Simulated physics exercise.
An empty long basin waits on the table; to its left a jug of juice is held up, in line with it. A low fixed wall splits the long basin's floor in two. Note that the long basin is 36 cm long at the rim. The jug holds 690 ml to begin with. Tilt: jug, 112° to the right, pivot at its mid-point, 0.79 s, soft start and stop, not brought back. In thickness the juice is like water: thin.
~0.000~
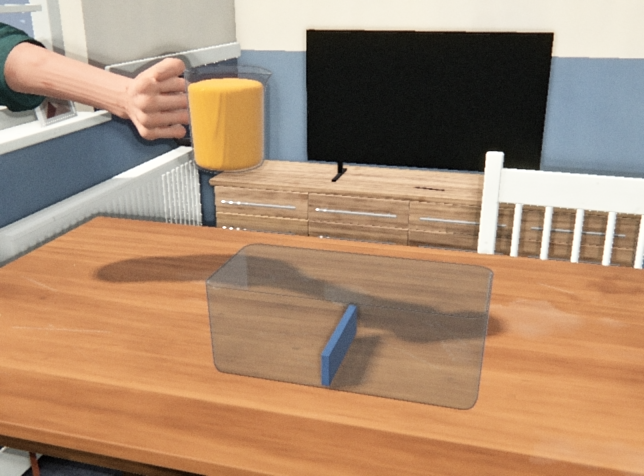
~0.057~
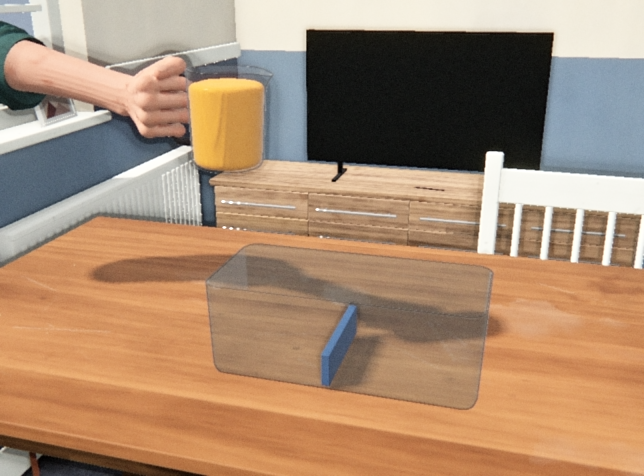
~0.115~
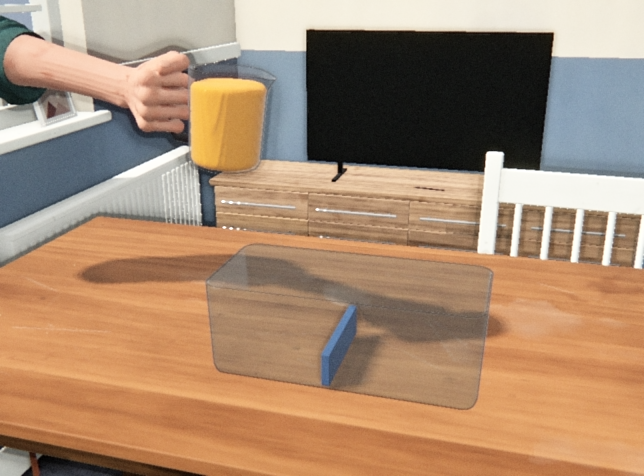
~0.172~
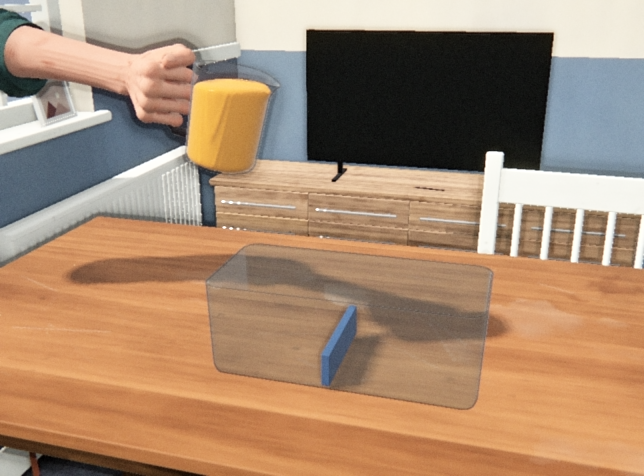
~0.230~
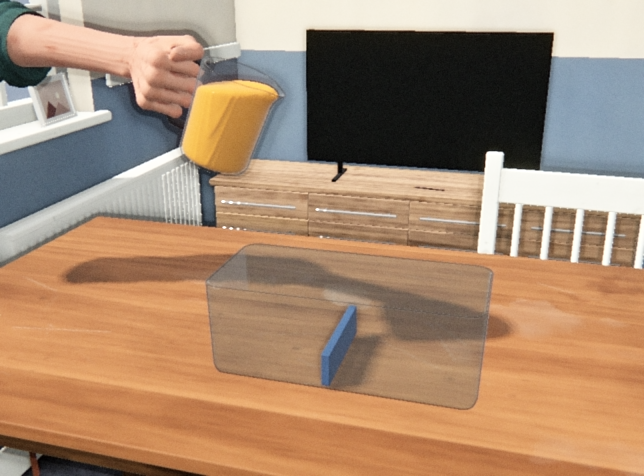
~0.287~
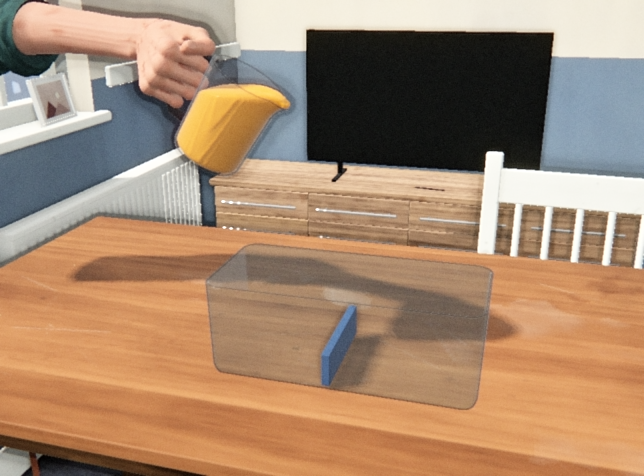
The clip opens with a hand holding a clear jug of orange-yellow juice upright, above and left of an empty transparent basin with a low blue wall inside, on a wooden table. The hand tilts the jug rightward, slowly at first, then further, and the juice shifts toward its right rim.
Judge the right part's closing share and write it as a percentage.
I would judge it at 51 per cent.
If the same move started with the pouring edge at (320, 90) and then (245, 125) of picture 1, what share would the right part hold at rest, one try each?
Roughly 95 per cent the first time and 5 per cent the second.
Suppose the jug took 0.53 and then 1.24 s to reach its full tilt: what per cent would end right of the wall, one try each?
In order, 40 and 65 per cent.
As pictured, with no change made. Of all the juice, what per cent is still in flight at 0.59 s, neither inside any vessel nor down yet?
30 %.
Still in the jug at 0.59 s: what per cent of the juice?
I reckon about 58 in a hundred is still held.
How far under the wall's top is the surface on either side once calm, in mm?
Left side: Around 32 mm. Right side: Around 34 mm.
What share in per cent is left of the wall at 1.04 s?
Around 46 in a hundred.
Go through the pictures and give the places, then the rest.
In the first frame, it leans 0°; its right rim is at (272, 73); the juice meets the walls at (194, 83) and (263, 86); the long basin's rim runs from (227, 264) to (490, 293); the wall's top is at (340, 330).
In the second frame, it leans 1°; its right rim is at (273, 74); the juice meets the walls at (195, 83) and (264, 86).
In the third frame, it leans 6°; its right rim is at (276, 78); the juice meets the walls at (198, 82) and (266, 88).
In the fourth frame, it leans 13°; its right rim is at (280, 85); the juice meets the walls at (200, 83) and (272, 90).
In the fifth frame, it leans 22°; its right rim is at (285, 96); the juice meets the walls at (199, 99) and (278, 92).
In the sixth frame, it leans 33°; its right rim is at (289, 108); the juice meets the walls at (195, 106) and (287, 100); 1 per cent is over the edge.
By 0.59 s the tilt is 95° and 59 per cent is still to pour, 1 is left of the wall and 9 right of it.
By 0.81 s the tilt is 112° and 11 per cent is still to pour, 24 is left of the wall and 41 right of it.
By 1.04 s the tilt is 112° and 0 per cent is still to pour, 45 is left of the wall and 51 right of it.
By 1.29 s the tilt is 112° and 0 per cent is still to pour, 48 is left of the wall and 51 right of it.
At rest 48 per cent lies left of the wall, 51 right of it and 1 outside.
